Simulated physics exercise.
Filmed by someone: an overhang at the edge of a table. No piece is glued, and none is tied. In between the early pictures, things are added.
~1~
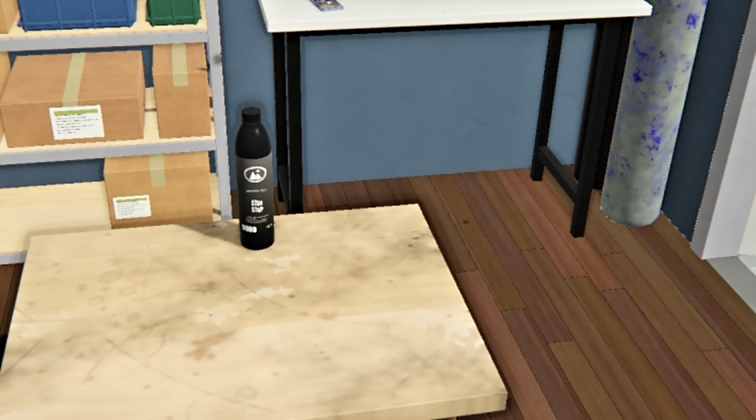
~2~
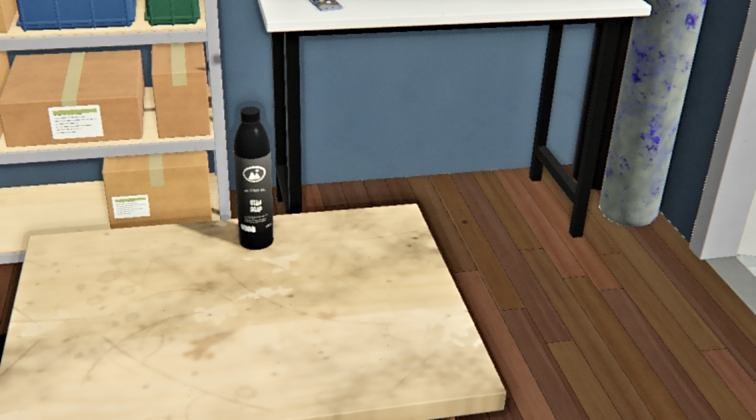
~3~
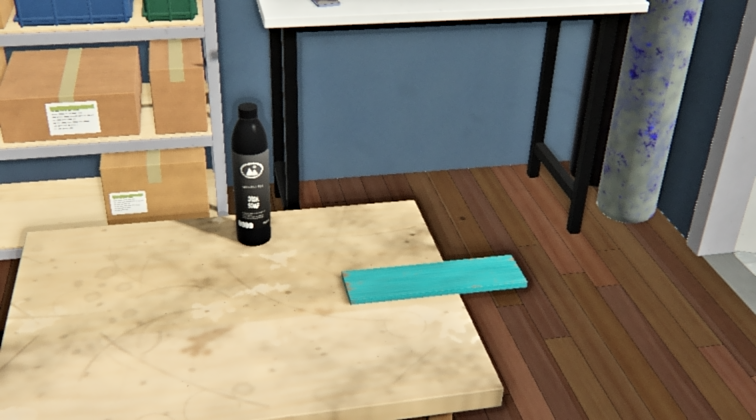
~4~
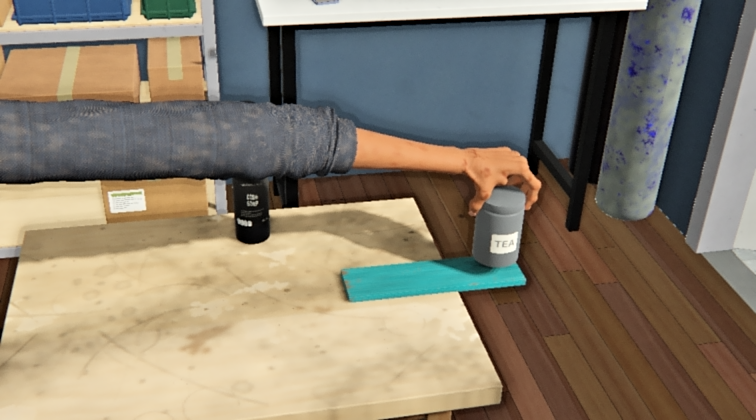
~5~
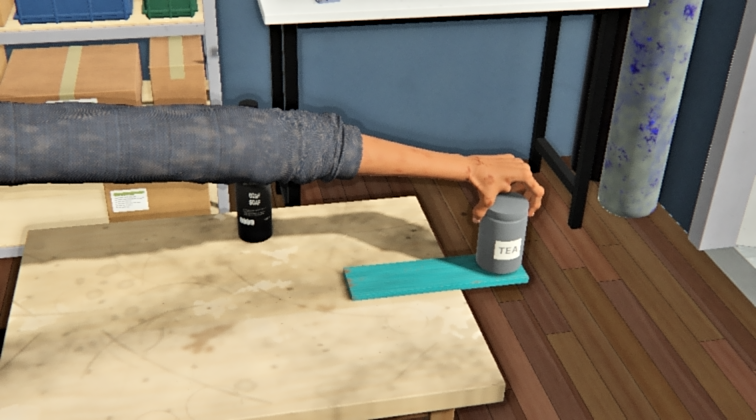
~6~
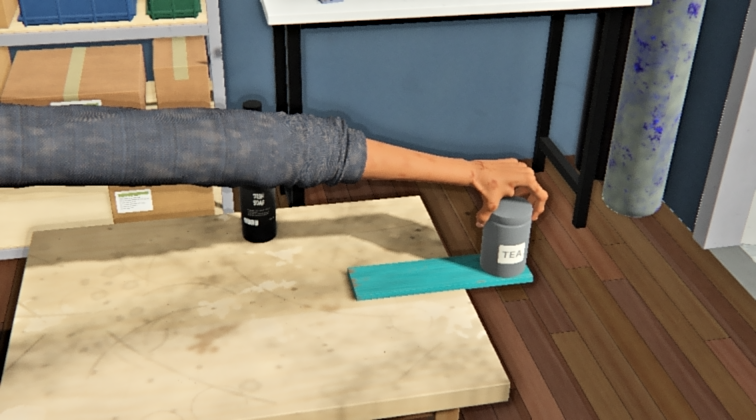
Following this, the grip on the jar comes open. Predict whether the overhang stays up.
Looks like it drops off the end.
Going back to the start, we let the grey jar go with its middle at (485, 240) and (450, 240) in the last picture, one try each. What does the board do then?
Topples, then stays put.
Then, 0.50 s on from there, turquoise board and grey jar now down on the floor or falling.
Then, 0.70 s on from there, things are still on the move.
In the end, down on the floor or falling, turquoise board and grey jar; black bottle unmoved. The board tips off the edge.
